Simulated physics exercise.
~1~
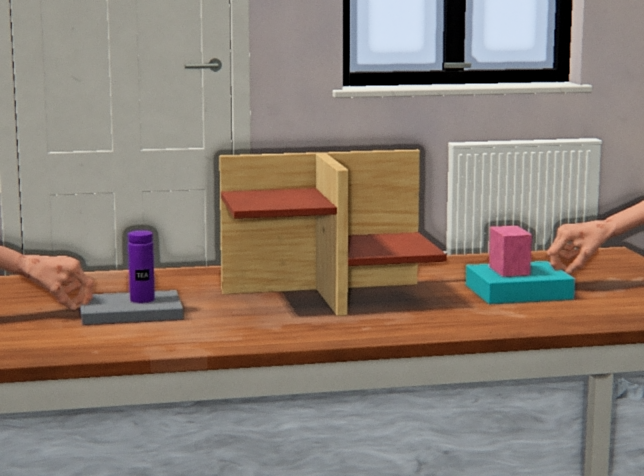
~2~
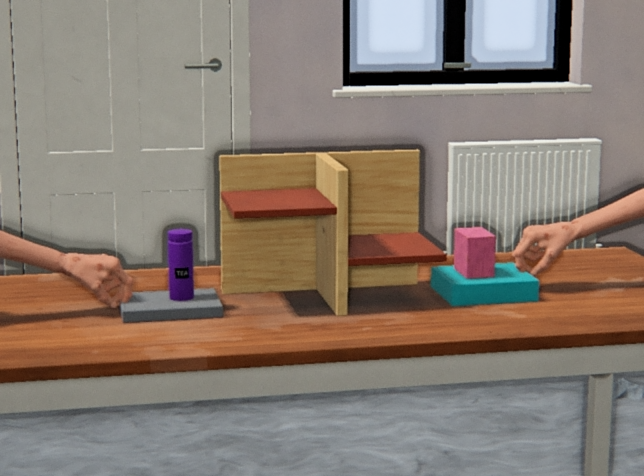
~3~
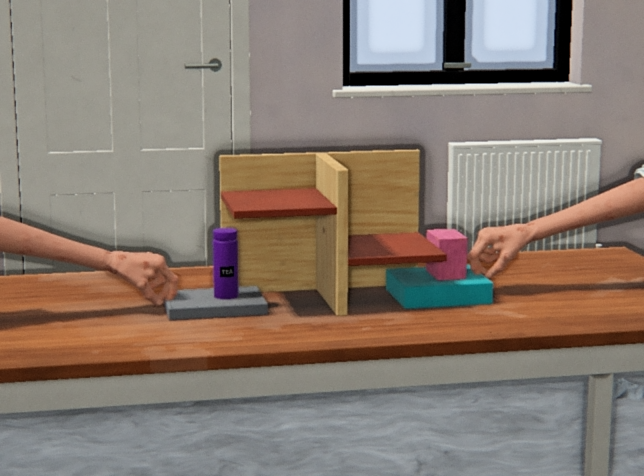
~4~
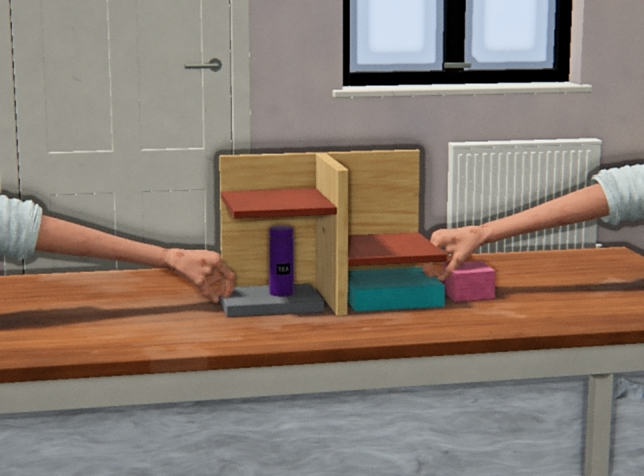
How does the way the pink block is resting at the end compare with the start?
At the start the pink block stands upright on the turquoise tray, but at the end it lies on its side to the right of the stand.
